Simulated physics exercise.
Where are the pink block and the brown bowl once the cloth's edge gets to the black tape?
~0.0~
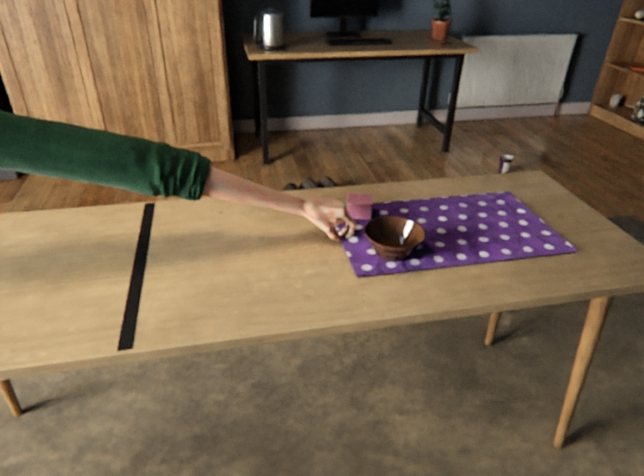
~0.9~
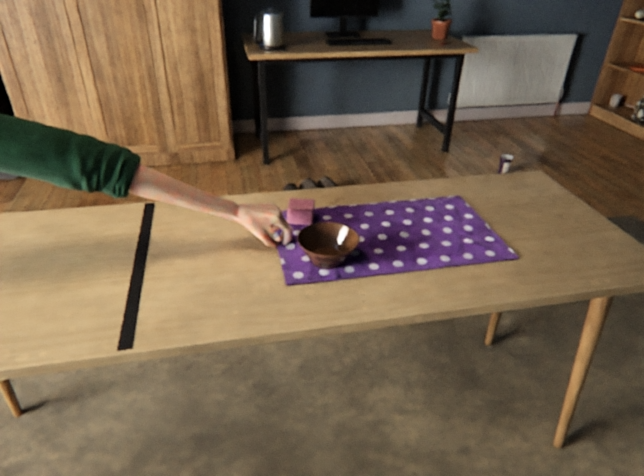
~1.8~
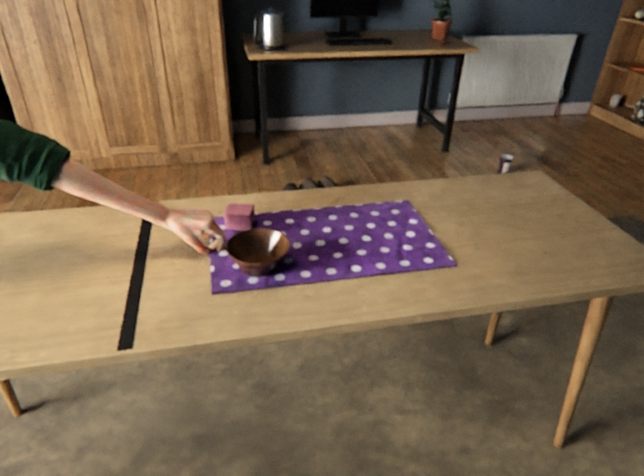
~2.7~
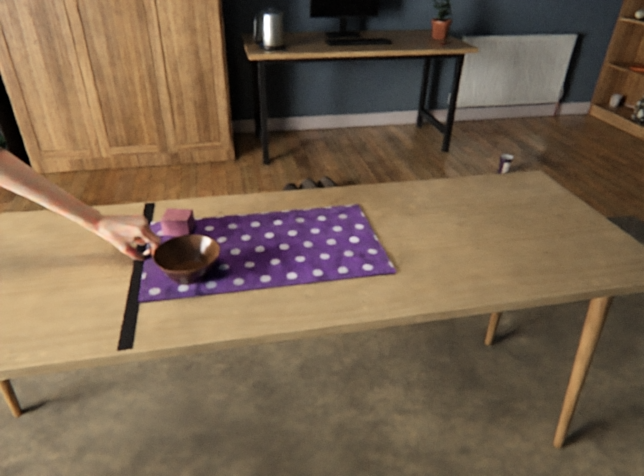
Both are still on the purple cloth, with the pink block and the brown bowl having ridden along to the tape.
